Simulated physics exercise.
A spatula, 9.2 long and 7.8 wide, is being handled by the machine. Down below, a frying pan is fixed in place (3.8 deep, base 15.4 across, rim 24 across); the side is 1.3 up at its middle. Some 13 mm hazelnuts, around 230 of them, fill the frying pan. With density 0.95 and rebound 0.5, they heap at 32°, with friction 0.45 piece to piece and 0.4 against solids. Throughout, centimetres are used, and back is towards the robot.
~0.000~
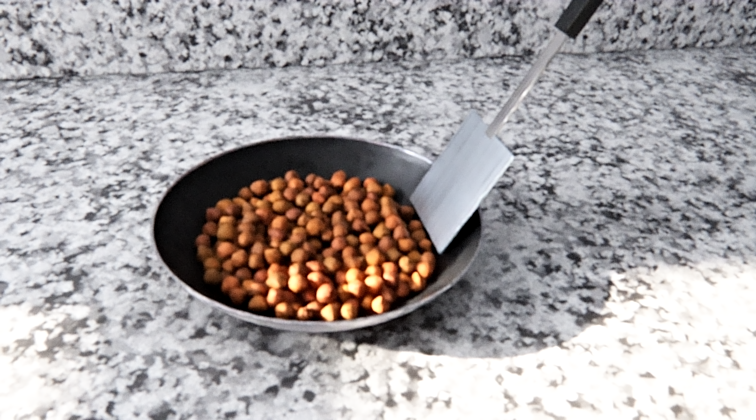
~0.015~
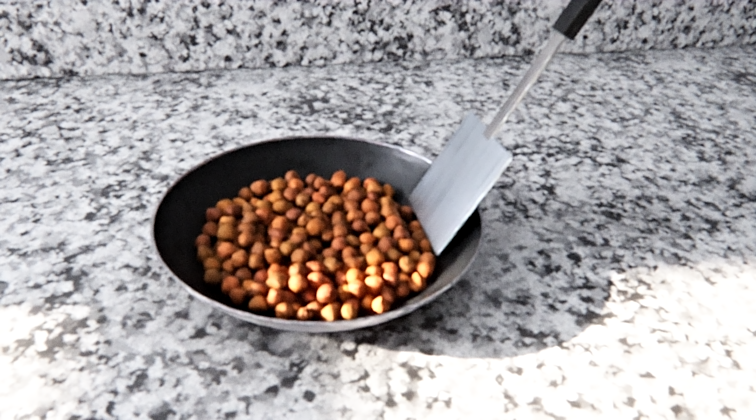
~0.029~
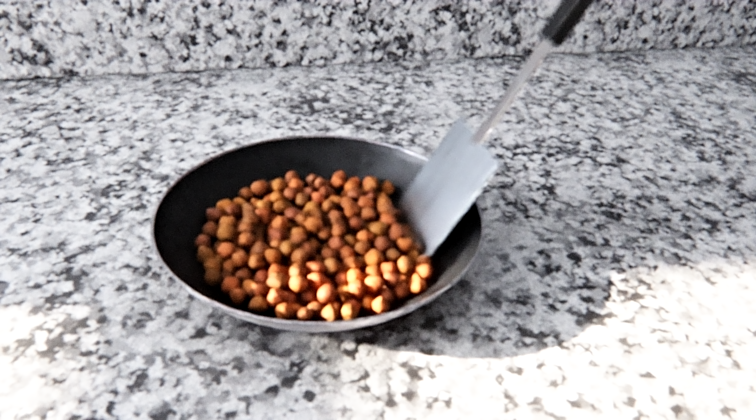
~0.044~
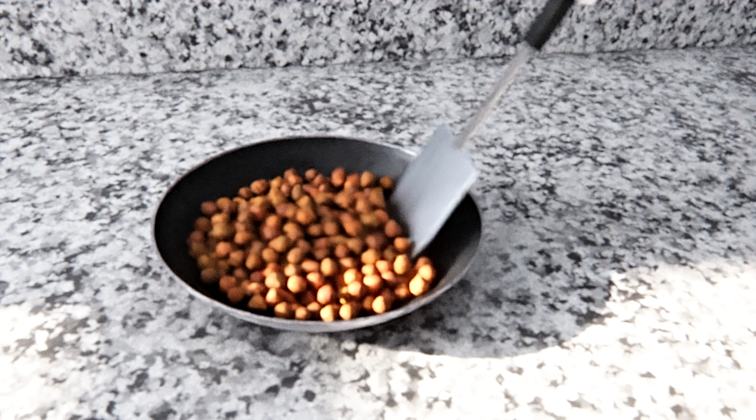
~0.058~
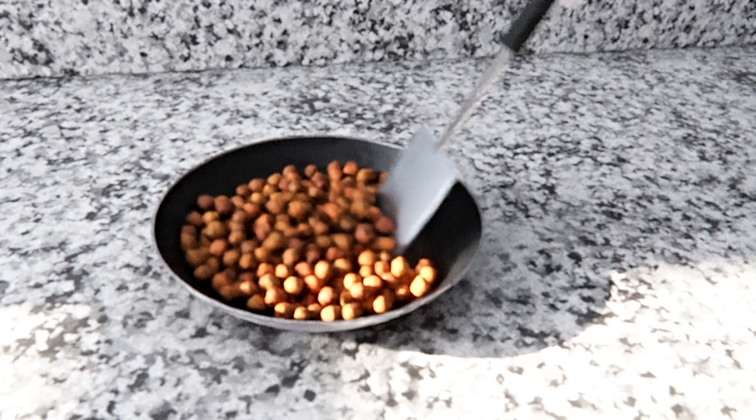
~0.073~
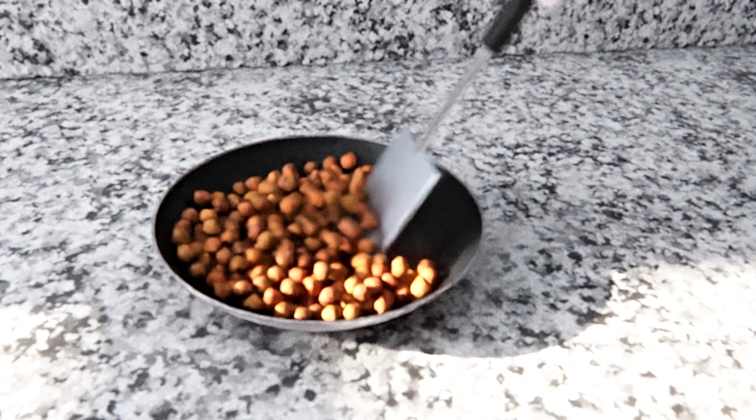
The clip opens on a dark frying pan of small round brown balls on a speckled granite counter, with a spatula resting inside its right edge. After a brief stillness, the spatula slides left through the pan, pushing the balls into a higher heap and baring the dark surface at right.
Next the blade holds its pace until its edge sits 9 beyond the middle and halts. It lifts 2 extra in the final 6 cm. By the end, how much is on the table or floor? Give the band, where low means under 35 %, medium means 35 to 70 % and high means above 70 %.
Band: Medium.
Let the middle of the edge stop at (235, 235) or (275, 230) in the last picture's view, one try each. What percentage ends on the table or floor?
Close to 20 and close to 5 per cent, respectively.
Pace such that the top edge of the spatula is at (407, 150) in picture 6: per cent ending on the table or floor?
50 %.
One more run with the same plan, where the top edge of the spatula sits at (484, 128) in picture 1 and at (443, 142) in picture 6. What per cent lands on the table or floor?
It works out to about 30 %, more or less.
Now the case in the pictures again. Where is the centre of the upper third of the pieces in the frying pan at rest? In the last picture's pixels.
Centre: Roughly (287, 250).
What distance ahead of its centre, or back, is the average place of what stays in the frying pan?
Roughly 2.0 centimetres ahead.
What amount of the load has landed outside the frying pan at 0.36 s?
I'd say close to 25 in a hundred.
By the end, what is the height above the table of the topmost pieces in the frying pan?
It reaches about 3.0 cm.
After 0.11 s, sloping 60°, highest piece 7 above the table; 233 in the frying pan.
After 0.14 s, sloping 60°, highest piece 8 above the table; 233 in the frying pan.
After 0.36 s, sloping 60°, highest piece 13 above the table; 130 in the frying pan, 53 on the table or floor, 50 on the blade or in flight.
After 1.41 s, sloping 60°, highest piece 2 above the table; 129 in the frying pan, 104 on the table or floor.
In the end, 129 in the frying pan, 104 on the table or floor. That is 45 % on the table or floor.
